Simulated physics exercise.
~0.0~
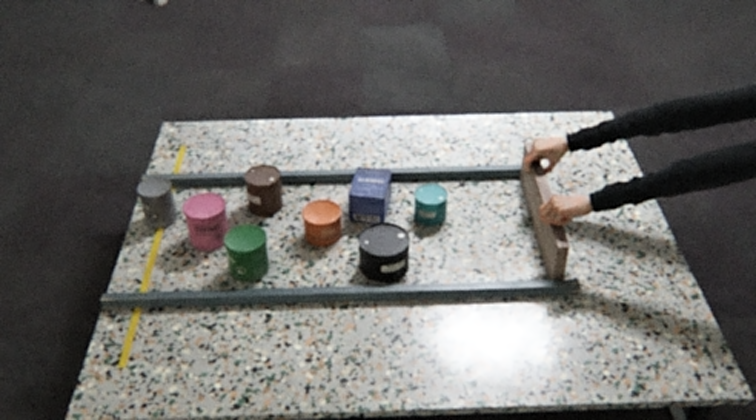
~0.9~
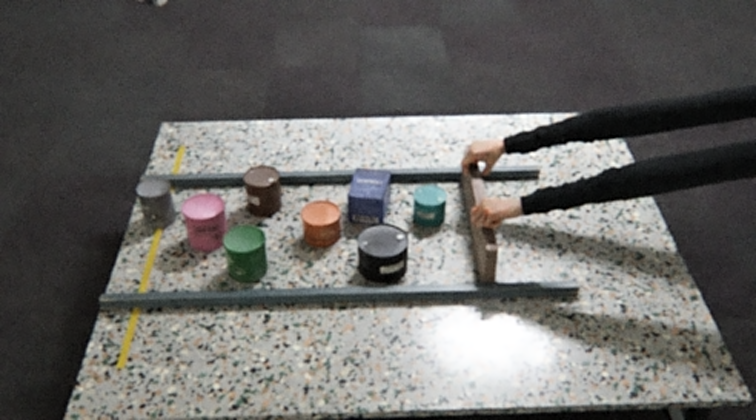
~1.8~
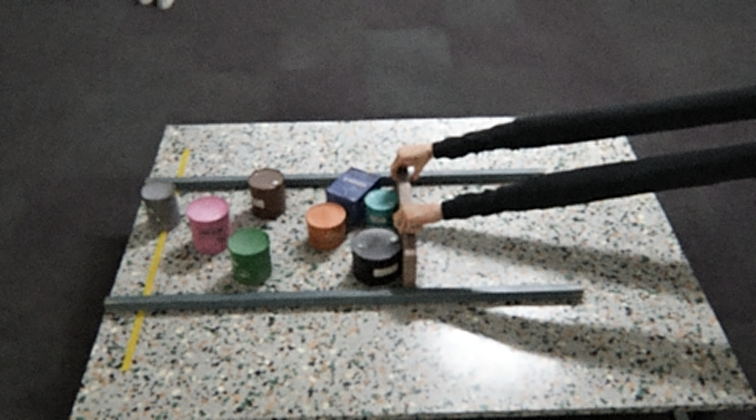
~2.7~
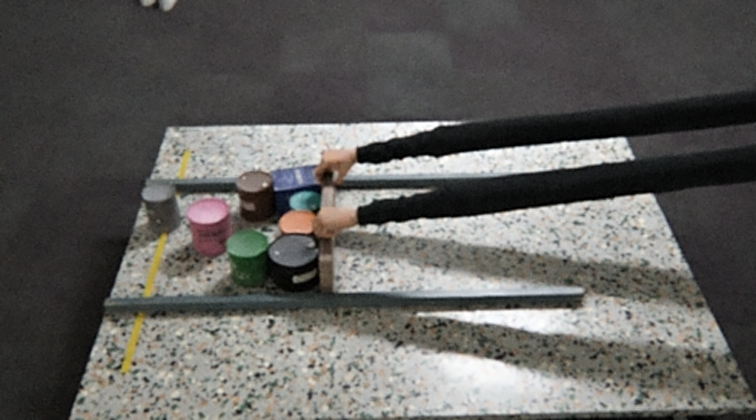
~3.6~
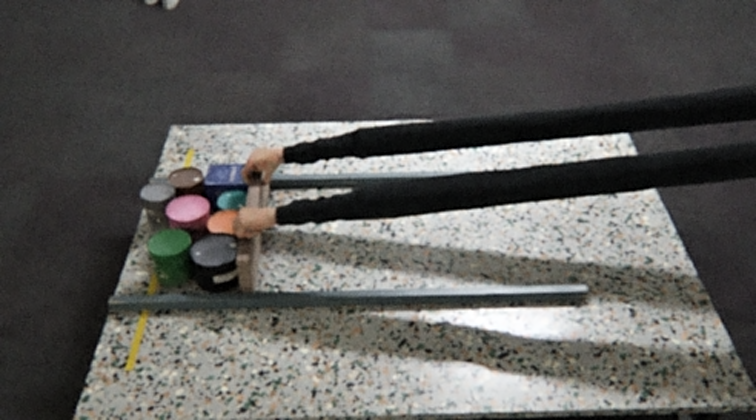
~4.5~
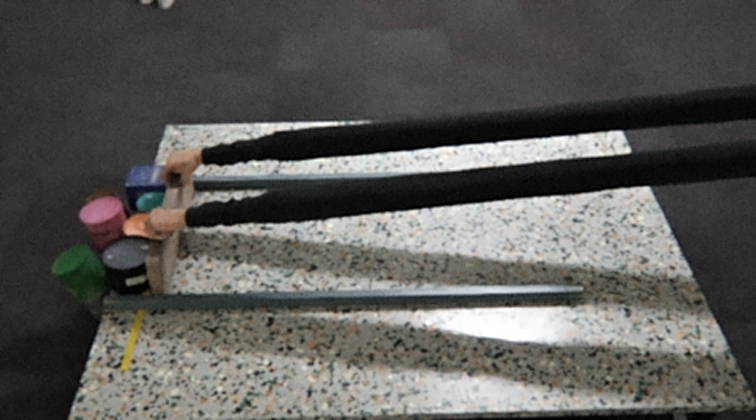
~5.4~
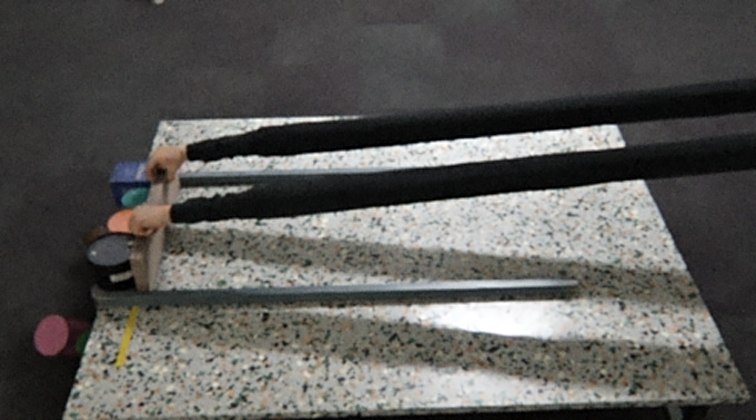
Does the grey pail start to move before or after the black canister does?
The grey pail starts to move after the black canister. The black canister is already being pushed left while the grey pail still sits at the left end.
